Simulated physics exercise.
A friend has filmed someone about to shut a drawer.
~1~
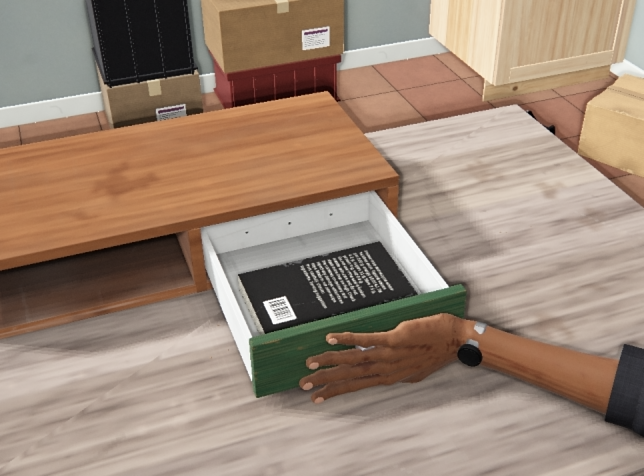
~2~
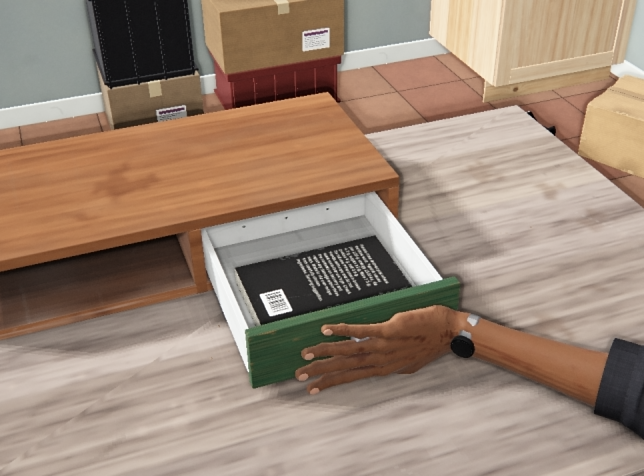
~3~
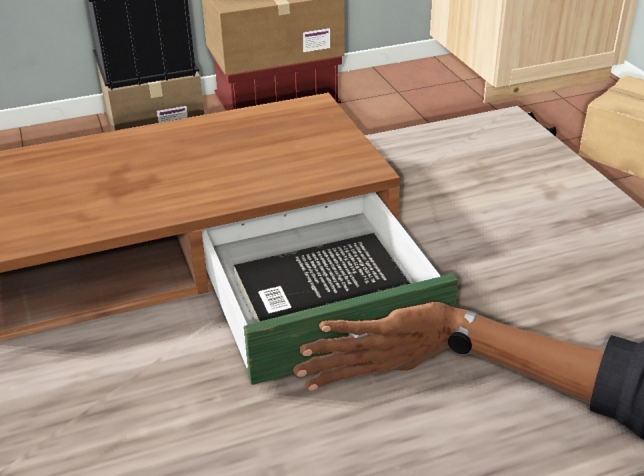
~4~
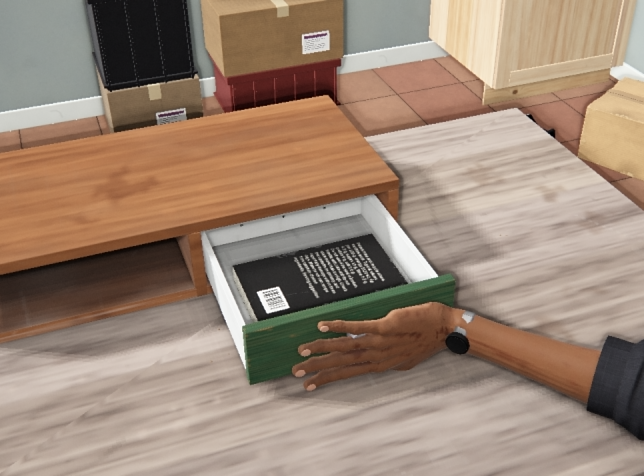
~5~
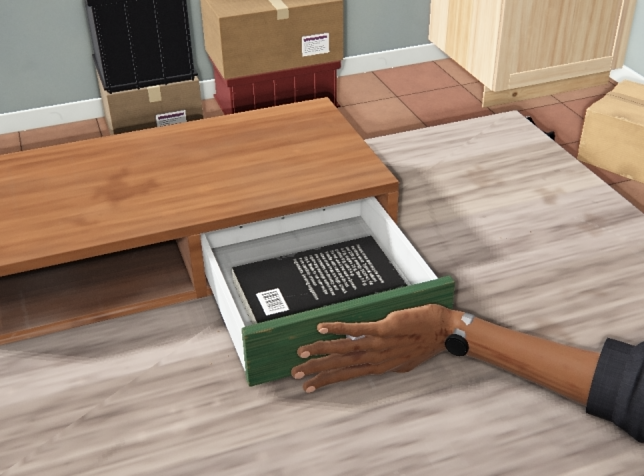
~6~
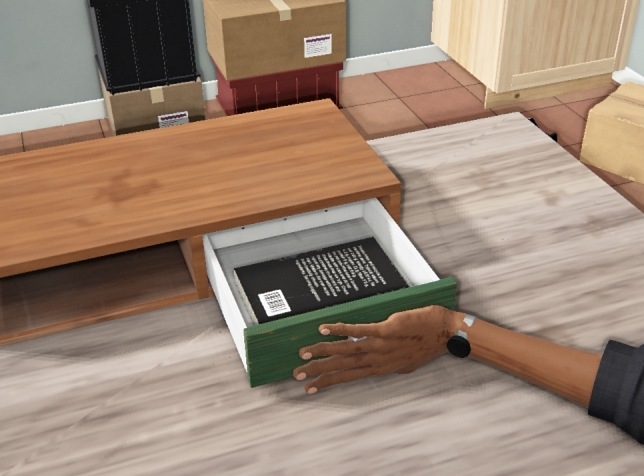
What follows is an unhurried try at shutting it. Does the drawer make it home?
Here the drawer shuts flush.
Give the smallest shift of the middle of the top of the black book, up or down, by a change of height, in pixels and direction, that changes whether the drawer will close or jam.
Some 32 pixels, up.
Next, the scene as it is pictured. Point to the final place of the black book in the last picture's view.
At about (273, 204).
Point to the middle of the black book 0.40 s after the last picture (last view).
Near (305, 259).
Then, 0.40 s later than the last frame, drawer about half in.
When it is over, the drawer goes all the way in.
